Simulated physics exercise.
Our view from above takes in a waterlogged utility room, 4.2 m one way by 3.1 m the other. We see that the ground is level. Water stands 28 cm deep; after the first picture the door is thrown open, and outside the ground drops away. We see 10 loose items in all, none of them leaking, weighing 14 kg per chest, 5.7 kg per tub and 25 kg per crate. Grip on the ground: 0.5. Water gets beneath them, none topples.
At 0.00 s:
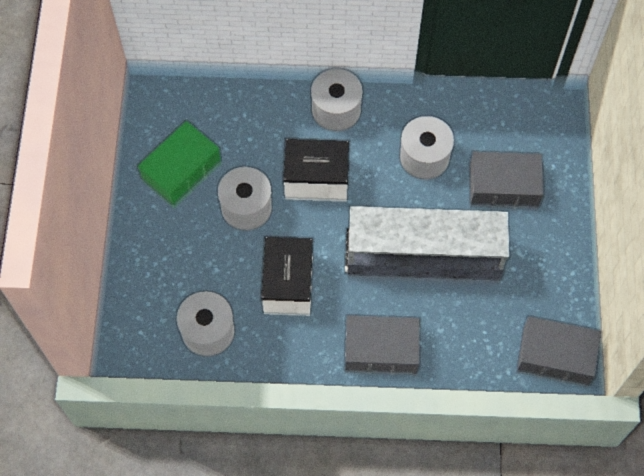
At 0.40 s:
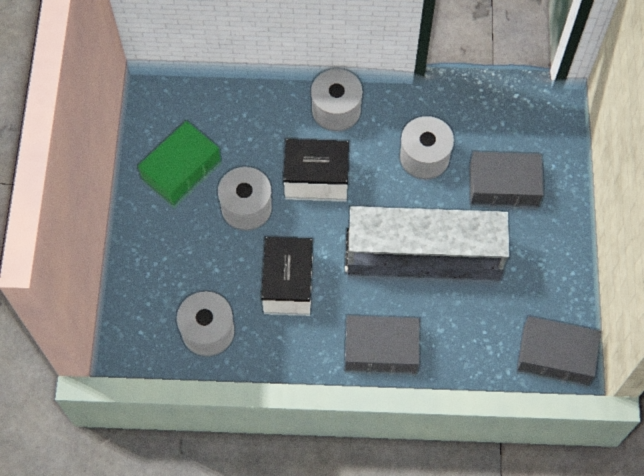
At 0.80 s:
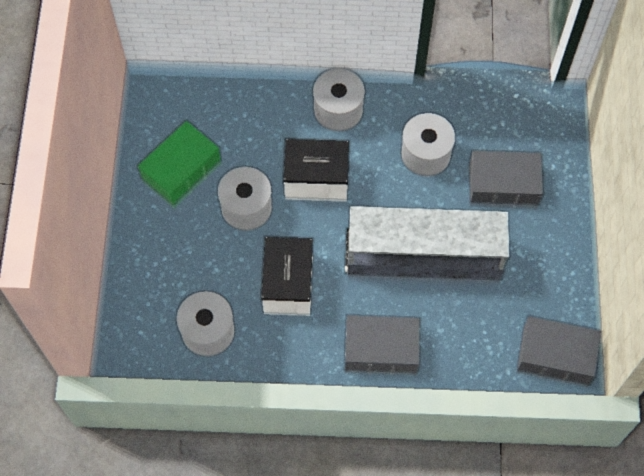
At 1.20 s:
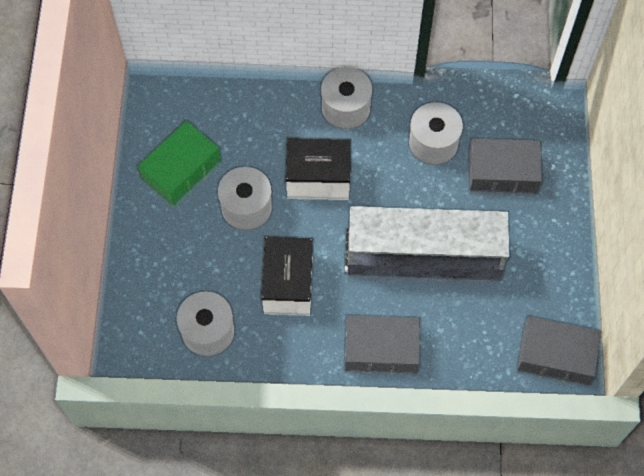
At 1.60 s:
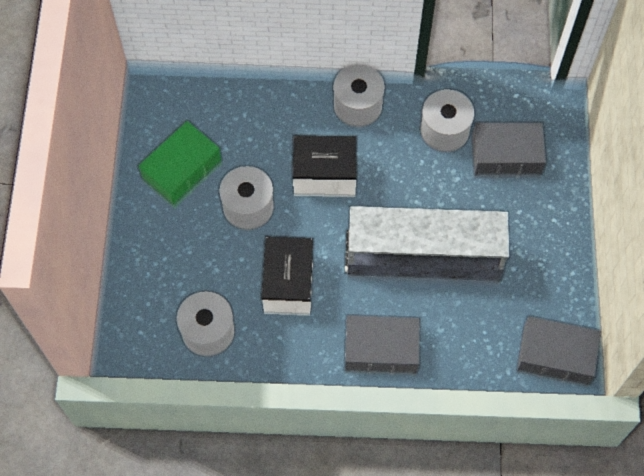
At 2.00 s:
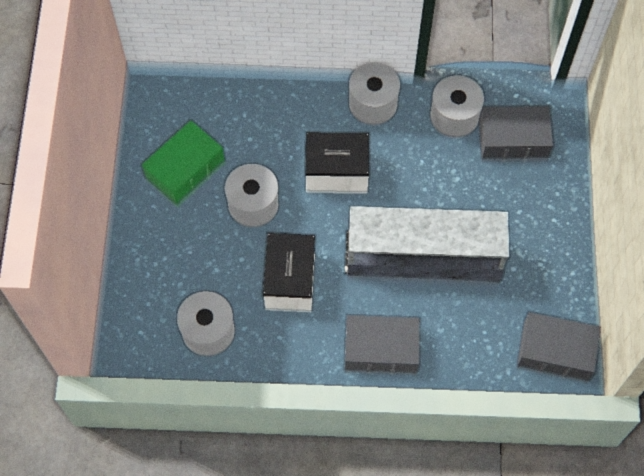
In a flooded room, the dark door opens and several objects drift slightly toward the doorway.
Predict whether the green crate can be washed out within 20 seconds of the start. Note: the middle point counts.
Green crate: Out.
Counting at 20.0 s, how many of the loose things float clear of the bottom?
Count at that moment: 2.
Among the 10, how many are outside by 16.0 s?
My tally comes to 8.
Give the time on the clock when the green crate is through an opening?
Exit time: About 14.0 s.
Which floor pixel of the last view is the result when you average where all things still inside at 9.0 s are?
Close to (399, 195).
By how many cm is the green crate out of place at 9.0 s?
It is about 100 cm out of place by then.
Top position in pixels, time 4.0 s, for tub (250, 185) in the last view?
About (307, 152), give or take.
After 4.0 s the green crate is near (213, 137), 0.4 m from its start, afloat; 3 of 10 are out; 7 afloat.
After 9.0 s the green crate is near (286, 112), 1.1 m from its start, afloat; 4 of 10 are out; 6 afloat.
After 16.0 s the green crate has gone out; 8 of 10 are out; 2 afloat.
After 20.0 s the green crate has gone out; 8 of 10 are out; 2 afloat.
